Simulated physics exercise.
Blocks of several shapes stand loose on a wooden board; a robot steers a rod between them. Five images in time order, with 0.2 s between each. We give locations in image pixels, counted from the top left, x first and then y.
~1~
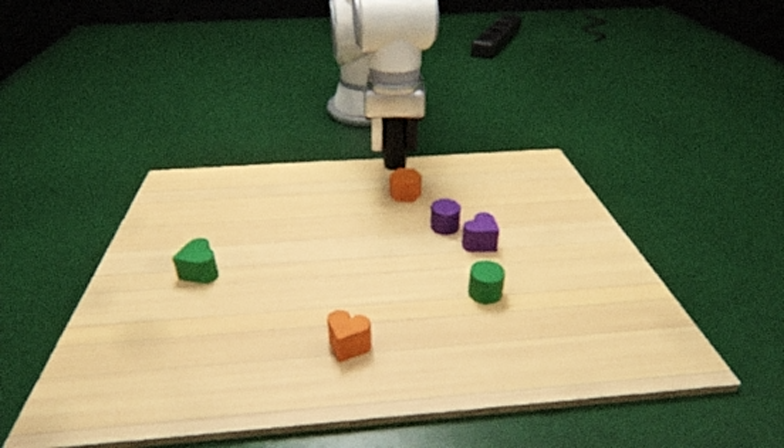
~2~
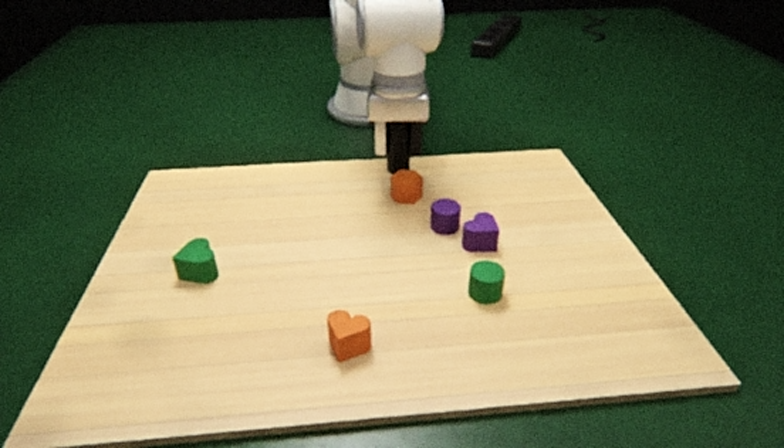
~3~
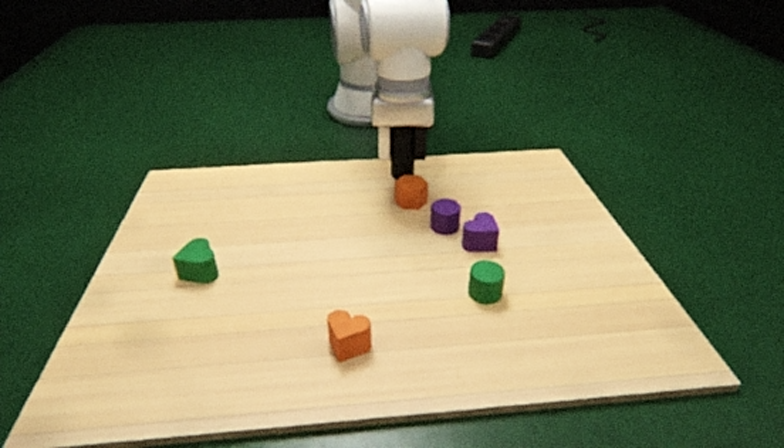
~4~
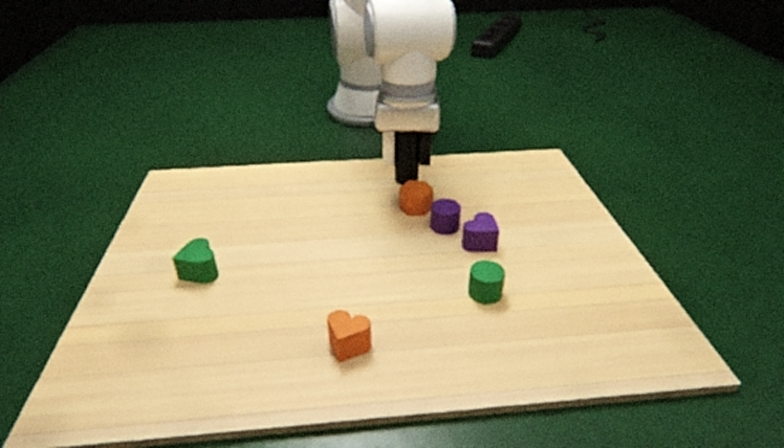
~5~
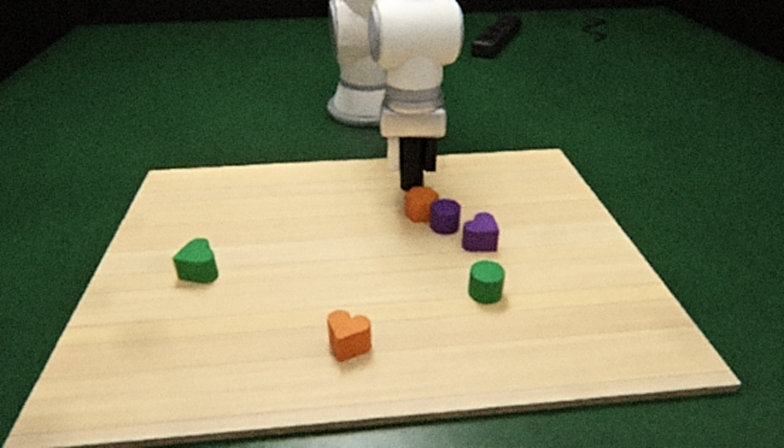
To begin with, a robot arm holds its dark tip behind an orange block near the far edge of a wooden board, with purple, green and orange blocks spread around. The tip then pushes the orange block a short way toward the viewer and right, closing the gap to the round purple block.
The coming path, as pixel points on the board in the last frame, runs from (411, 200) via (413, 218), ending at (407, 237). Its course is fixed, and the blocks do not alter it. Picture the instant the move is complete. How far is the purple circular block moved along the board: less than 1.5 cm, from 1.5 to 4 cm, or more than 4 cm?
If I had to pick, the purple circular block travels from 1.5 to 4 cm here.
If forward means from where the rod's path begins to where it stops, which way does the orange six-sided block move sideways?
The shift goes left.
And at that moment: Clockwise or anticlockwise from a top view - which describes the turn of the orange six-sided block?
Viewed from above, counterclockwise.
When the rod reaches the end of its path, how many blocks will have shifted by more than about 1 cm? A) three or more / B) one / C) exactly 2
It's C.
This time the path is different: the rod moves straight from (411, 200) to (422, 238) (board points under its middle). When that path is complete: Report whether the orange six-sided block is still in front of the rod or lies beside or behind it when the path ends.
The orange six-sided block won't leave the front of the rod.
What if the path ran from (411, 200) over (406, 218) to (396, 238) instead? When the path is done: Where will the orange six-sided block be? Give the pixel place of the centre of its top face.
(427, 219)
On the path given first. Halfway along, rod (413, 205); orange six-sided block (425, 212), turned 20° anticlockwise; purple circular block (457, 213).
At the end, rod (407, 225); orange six-sided block (431, 228), turned 55° anticlockwise; purple circular block (457, 213); purple heart in place.
